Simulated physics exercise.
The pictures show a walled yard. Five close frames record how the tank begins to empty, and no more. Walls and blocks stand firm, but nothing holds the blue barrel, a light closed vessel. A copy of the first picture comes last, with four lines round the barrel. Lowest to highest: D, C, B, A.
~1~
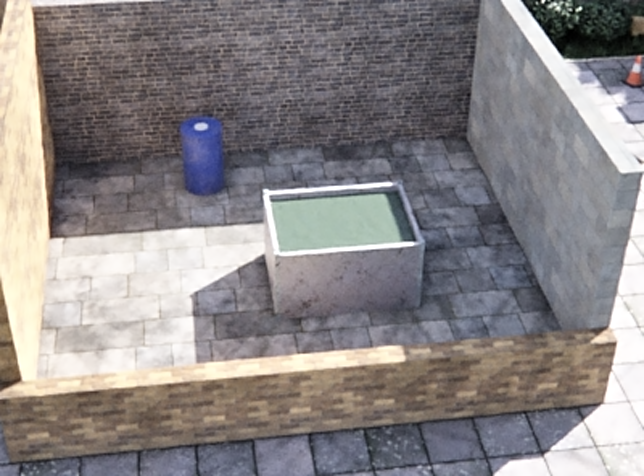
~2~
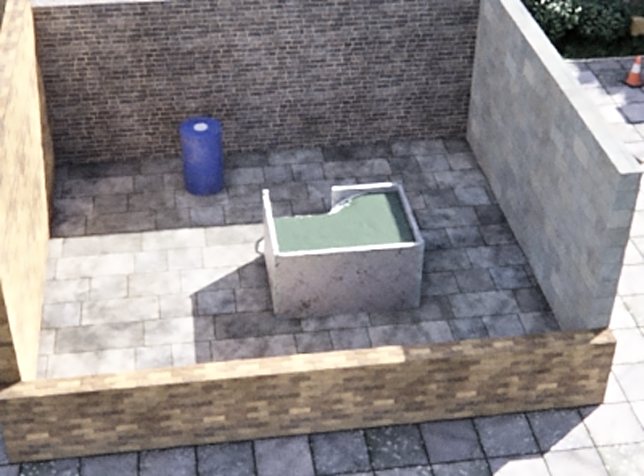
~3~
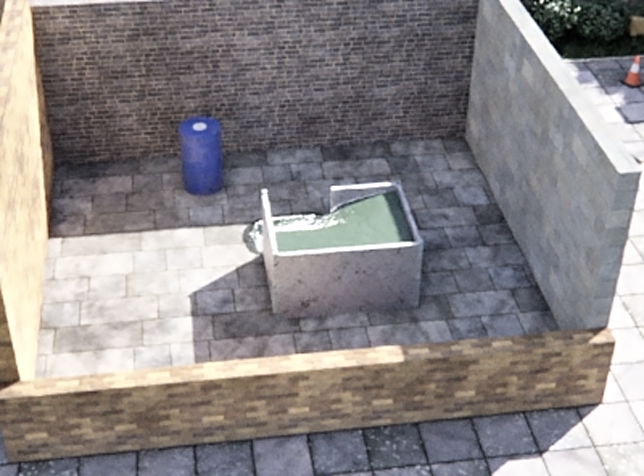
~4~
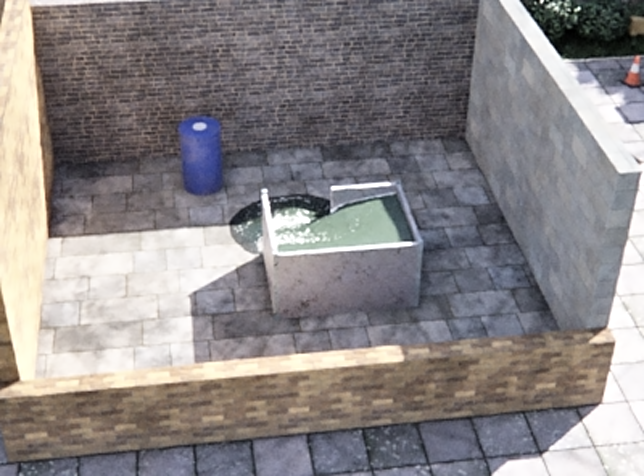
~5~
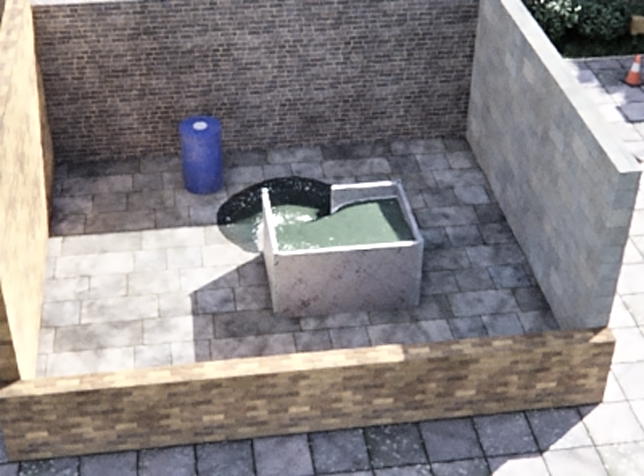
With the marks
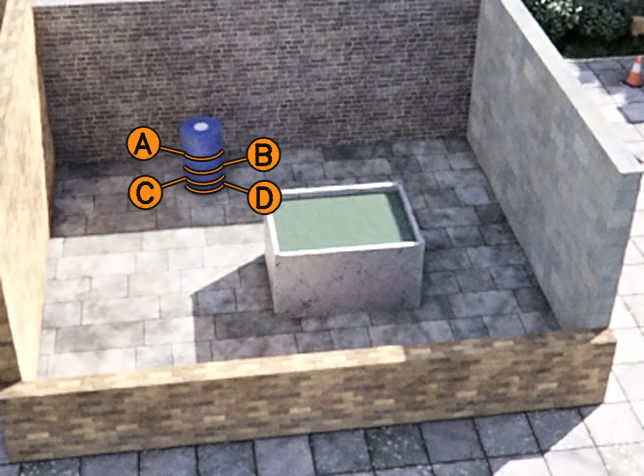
In this clip, a gap appears in the back rim of a full, pale tank in a walled, paved yard, and greenish water pours out, spreading behind and left of the tank toward a blue barrel that stays still.
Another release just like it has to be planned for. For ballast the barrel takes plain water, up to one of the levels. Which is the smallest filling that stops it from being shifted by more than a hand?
Use level B.
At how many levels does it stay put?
Two of them.
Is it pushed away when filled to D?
Yes.
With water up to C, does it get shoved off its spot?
Yes.
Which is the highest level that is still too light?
The answer is C.
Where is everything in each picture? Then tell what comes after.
Lid of the blue barrel at (201, 127); tank full, its middle at (341, 223).
Water covers 1 % of the ground, mostly out of sight from here.
Water covers 3 % of the ground, mostly out of sight from here.
Water covers 6 % of the ground and is seen nearest the barrel at (243, 213).
Lid of the blue barrel at (200, 126); water covers 9 % of the ground and is seen nearest the barrel at (232, 202).
On the marked copy, A at (204, 159); B at (204, 173); C at (205, 184); D at (206, 192); from the bottom up D, C, B, A.
For level A, it does not move.
For level B, it shifts by a finger or two and stays.
For level C, it is pushed about twice its own width away.
For level D, it is pushed about 5 times its own width away.
